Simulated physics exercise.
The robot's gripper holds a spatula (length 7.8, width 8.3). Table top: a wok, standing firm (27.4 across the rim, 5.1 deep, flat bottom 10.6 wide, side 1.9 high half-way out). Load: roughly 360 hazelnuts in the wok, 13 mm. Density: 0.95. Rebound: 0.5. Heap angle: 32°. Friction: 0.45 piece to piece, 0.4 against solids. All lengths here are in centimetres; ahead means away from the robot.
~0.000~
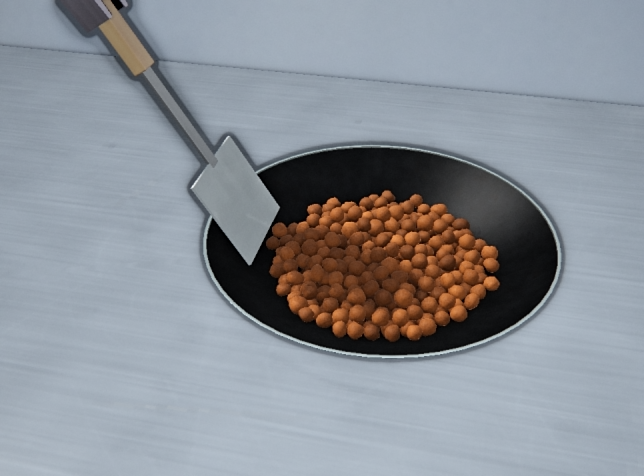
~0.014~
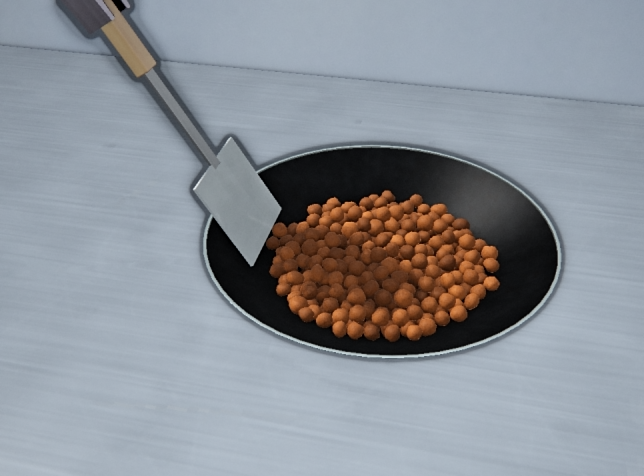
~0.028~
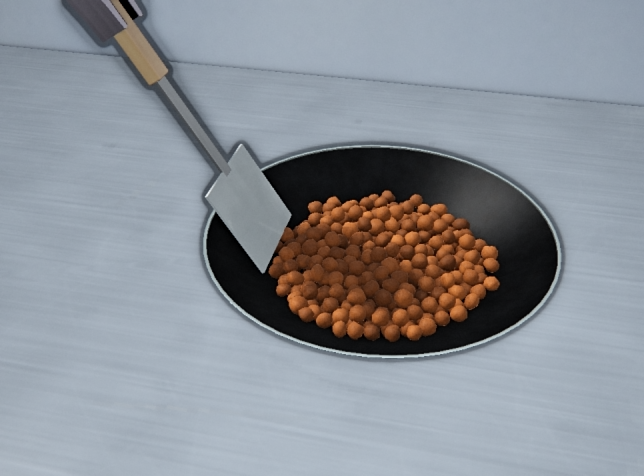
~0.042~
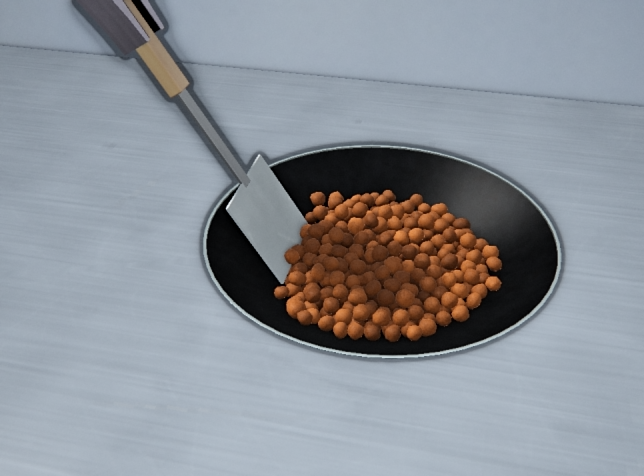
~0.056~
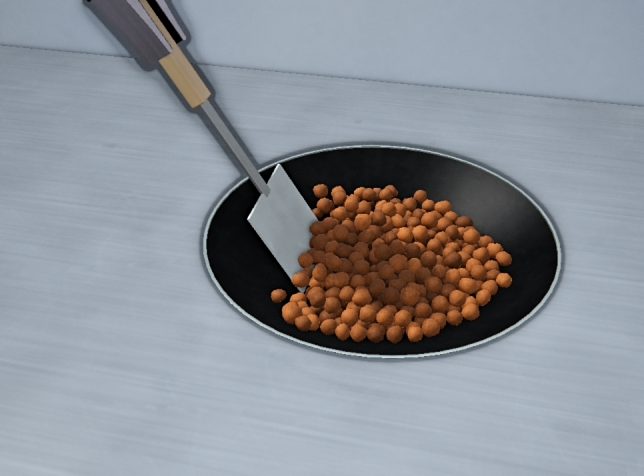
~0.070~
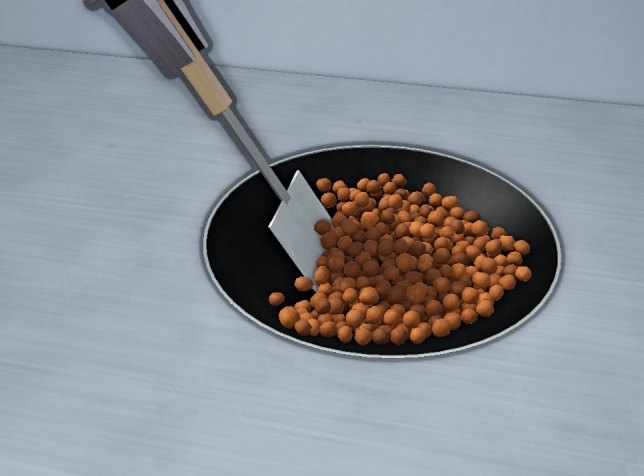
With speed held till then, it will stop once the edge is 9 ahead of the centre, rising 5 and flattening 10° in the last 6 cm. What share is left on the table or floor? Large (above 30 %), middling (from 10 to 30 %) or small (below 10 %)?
Large; above 30 %.
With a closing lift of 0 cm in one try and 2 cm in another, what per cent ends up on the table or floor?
It comes to around 55 per cent on the first try and around 50 per cent on the second.
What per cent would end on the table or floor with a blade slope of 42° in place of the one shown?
Around 40 in a hundred.
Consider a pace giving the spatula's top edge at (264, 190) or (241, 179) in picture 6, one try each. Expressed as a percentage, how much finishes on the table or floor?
Try one roughly 35 per cent; try two roughly 25 per cent.
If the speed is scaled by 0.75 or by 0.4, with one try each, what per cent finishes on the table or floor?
The two tries give roughly 45 and 20 in a hundred.
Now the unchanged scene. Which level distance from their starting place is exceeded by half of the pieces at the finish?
The answer is about 12 cm.
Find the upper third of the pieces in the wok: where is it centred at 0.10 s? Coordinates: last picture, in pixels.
Roughly at pixel (433, 248).
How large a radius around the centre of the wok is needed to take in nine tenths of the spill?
That's near 90 cm.
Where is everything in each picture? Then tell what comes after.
The first picture shows spatula top edge at (211, 160), sloping 58°; upper third of the load around (380, 252), from x 275 to 490, top at y 200; 360 in the wok.
The second picture shows spatula top edge at (213, 162), sloping 58°; upper third of the load around (380, 252), from x 275 to 490, top at y 200.
The third picture shows spatula top edge at (225, 169), sloping 58°; upper third of the load around (380, 252), from x 275 to 490, top at y 200.
The fourth picture shows spatula top edge at (244, 180), sloping 58°; upper third of the load around (380, 252), from x 280 to 495, top at y 195.
The fifth picture shows spatula top edge at (264, 190), sloping 58°; upper third of the load around (384, 251), from x 280 to 505, top at y 190.
The sixth picture shows spatula top edge at (285, 197), sloping 58°; upper third of the load around (398, 249), from x 275 to 525, top at y 180; 360 in the wok.
By 0.10 s, sloping 58°, highest piece 7 above the table; 359 in the wok, 1 on the blade or in flight.
By 0.14 s, sloping 55°, highest piece 8 above the table; 348 in the wok, 12 on the blade or in flight.
By 0.36 s, sloping 48°, highest piece 19 above the table; 185 in the wok, 105 on the table or floor, 70 on the blade or in flight.
By 1.41 s, sloping 48°, highest piece 4 above the table; 183 in the wok, 177 on the table or floor.
Final count, 183 in the wok, 177 on the table or floor. That is 49 % on the table or floor.
